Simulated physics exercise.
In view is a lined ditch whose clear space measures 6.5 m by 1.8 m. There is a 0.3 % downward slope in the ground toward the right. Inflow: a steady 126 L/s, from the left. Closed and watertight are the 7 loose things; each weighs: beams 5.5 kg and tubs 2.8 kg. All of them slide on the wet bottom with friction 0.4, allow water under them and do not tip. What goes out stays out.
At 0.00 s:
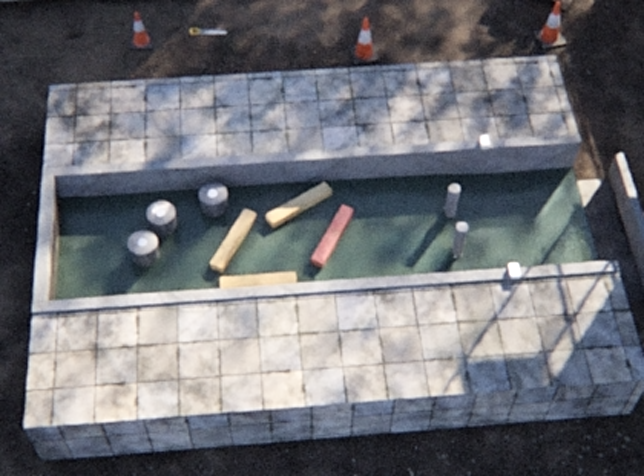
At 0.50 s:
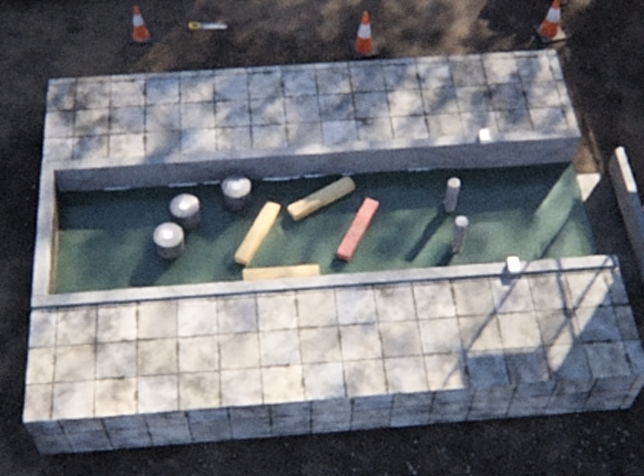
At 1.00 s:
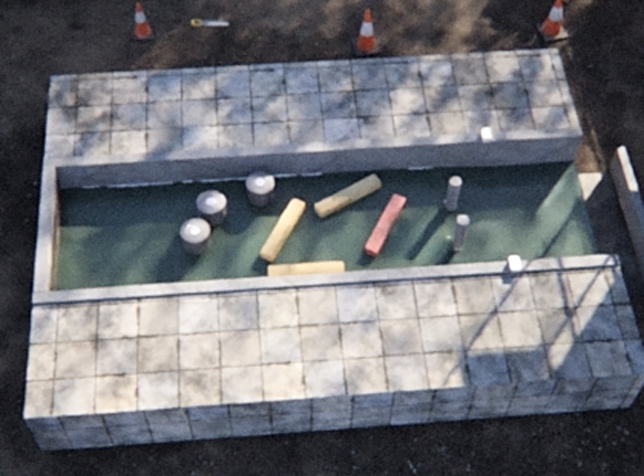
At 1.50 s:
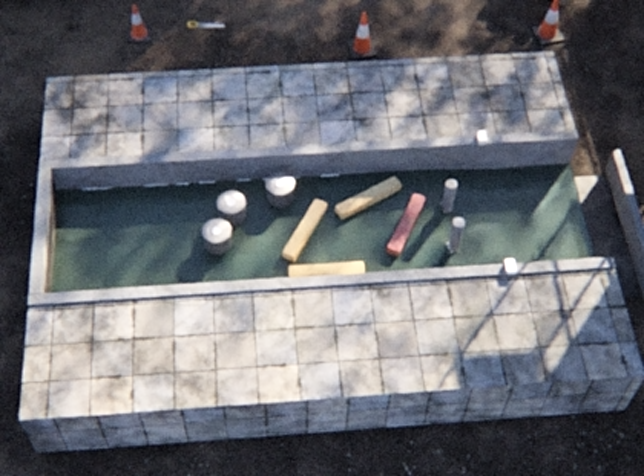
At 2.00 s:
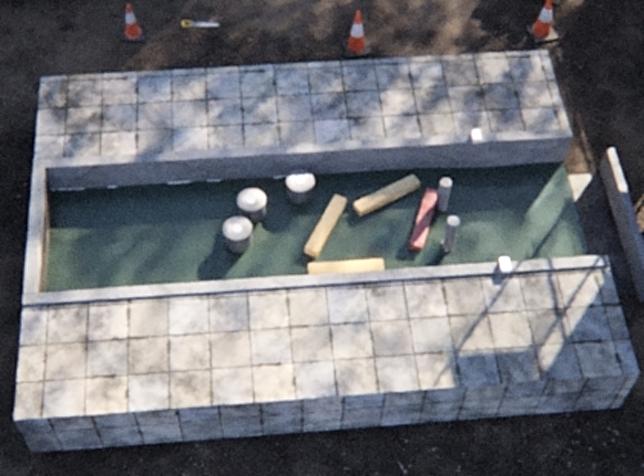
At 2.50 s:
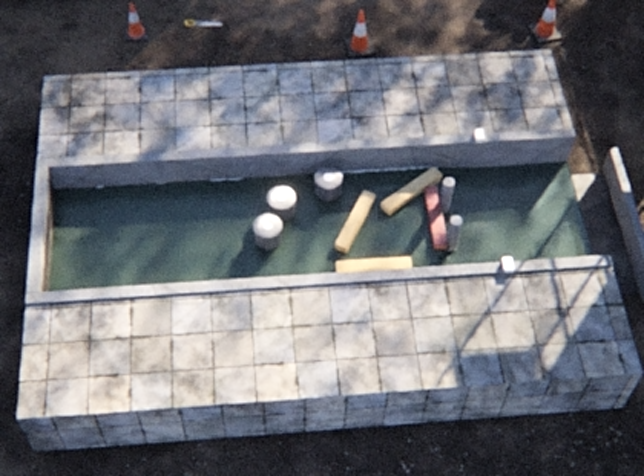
In a paved channel of green water, yellow and red beams and three round tubs drifting right, the red one meeting two posts.
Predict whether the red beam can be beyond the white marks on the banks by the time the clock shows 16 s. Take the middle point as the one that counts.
As for the red beam, it comes up short.
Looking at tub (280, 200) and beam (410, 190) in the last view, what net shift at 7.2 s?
First named - 300 cm; second named - gone out.
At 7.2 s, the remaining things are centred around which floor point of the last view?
Near (411, 215).
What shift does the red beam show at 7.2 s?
140 cm, give or take.
After 3.5 s the red beam is near (436, 216), 1.4 m from its start, afloat; 0 of 7 are over the mark; 7 afloat.
After 7.2 s the red beam is near (436, 216), 1.4 m from its start, afloat; 2 of 7 are over the mark; 5 afloat.
After 12.0 s the red beam is near (436, 216), 1.4 m from its start, afloat; 3 of 7 are over the mark; 4 afloat.
After 16.0 s the red beam is near (436, 216), 1.4 m from its start, afloat; 3 of 7 are over the mark; 4 afloat.
